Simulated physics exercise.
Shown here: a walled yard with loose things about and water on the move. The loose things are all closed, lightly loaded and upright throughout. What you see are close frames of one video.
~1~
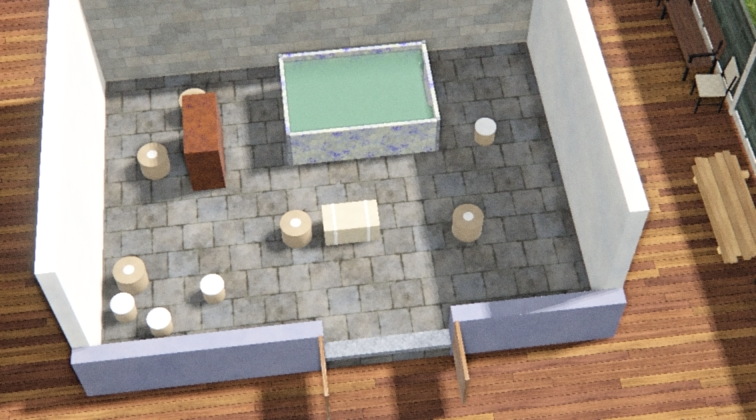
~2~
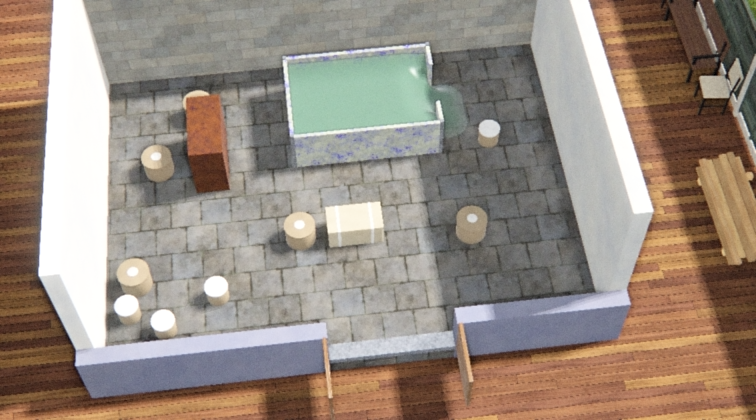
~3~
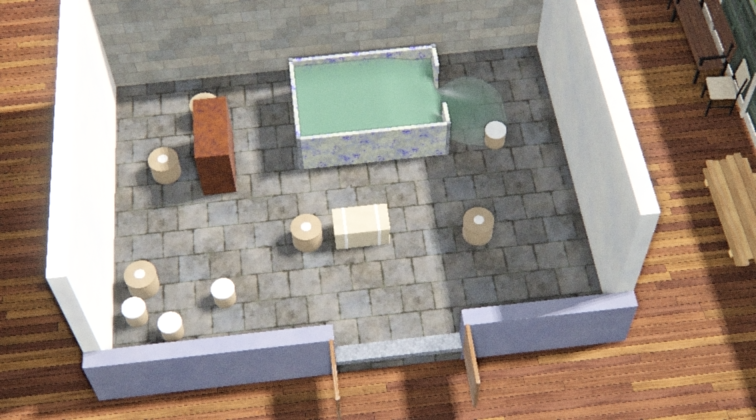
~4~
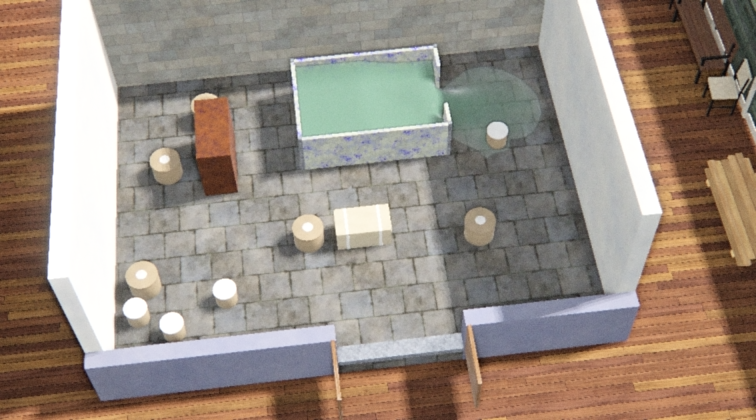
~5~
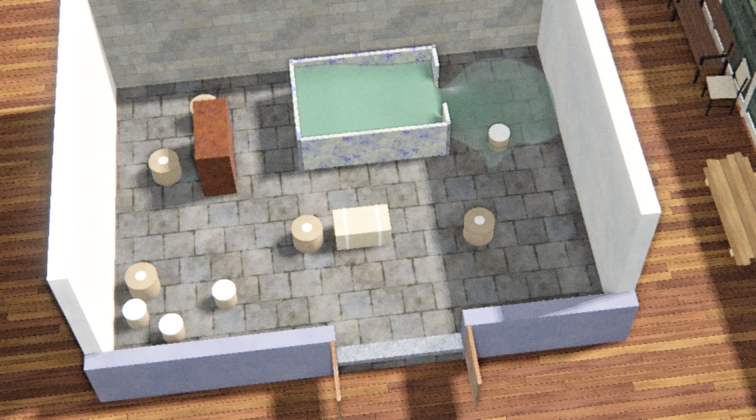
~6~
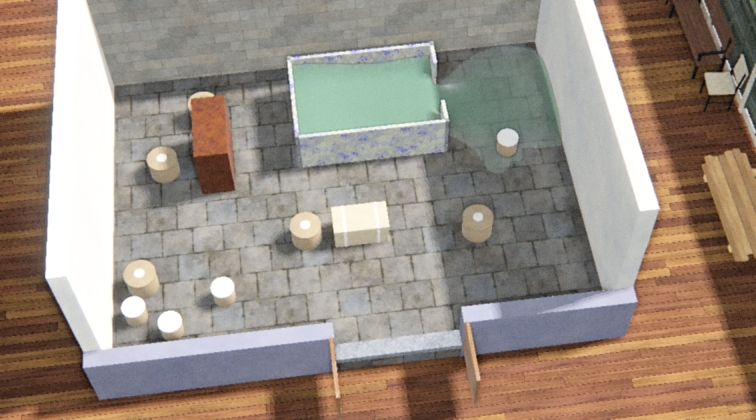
A walled yard with a grey stone floor, set amid wooden planking, is seen from high above its open front. A pale tank of green water stands at the back, with a reddish-brown block and tan and white round containers to the left, a cream box near the middle, and two more containers right. The view shifts slightly as water pours through the tank's right side, spreads across the paving, and nudges the nearby white-topped container slightly rightward.
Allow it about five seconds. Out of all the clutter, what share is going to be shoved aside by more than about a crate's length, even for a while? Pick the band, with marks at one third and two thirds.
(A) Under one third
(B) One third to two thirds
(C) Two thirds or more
The answer is A.
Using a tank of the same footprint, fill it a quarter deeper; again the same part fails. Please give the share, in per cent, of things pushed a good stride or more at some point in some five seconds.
Near 10 per cent of the loose things.
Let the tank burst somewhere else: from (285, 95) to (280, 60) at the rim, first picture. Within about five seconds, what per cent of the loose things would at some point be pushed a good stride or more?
Roughly 60 in a hundred.
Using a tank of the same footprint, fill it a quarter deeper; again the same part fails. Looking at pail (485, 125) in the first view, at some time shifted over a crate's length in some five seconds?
I reckon over that mark.
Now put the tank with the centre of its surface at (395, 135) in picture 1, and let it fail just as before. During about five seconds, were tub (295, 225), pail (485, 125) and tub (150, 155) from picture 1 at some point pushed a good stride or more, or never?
In turn: Not that far, yes, never so far.
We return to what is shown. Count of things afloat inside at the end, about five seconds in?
Counting them up gives 0.
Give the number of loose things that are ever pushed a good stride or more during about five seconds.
The total is 1.
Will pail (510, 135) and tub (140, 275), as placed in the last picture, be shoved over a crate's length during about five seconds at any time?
First one: The full distance; second one: Below that mark.
A moment on, 1 of 10 are well off their spots; 0 afloat.
Next, 1 of 10 are well off their spots; 0 afloat.
Later, 1 of 10 are well off their spots; 1 afloat.
In the end, 1 of 10 are well off their spots, and 1 have been at some point; 0 afloat.
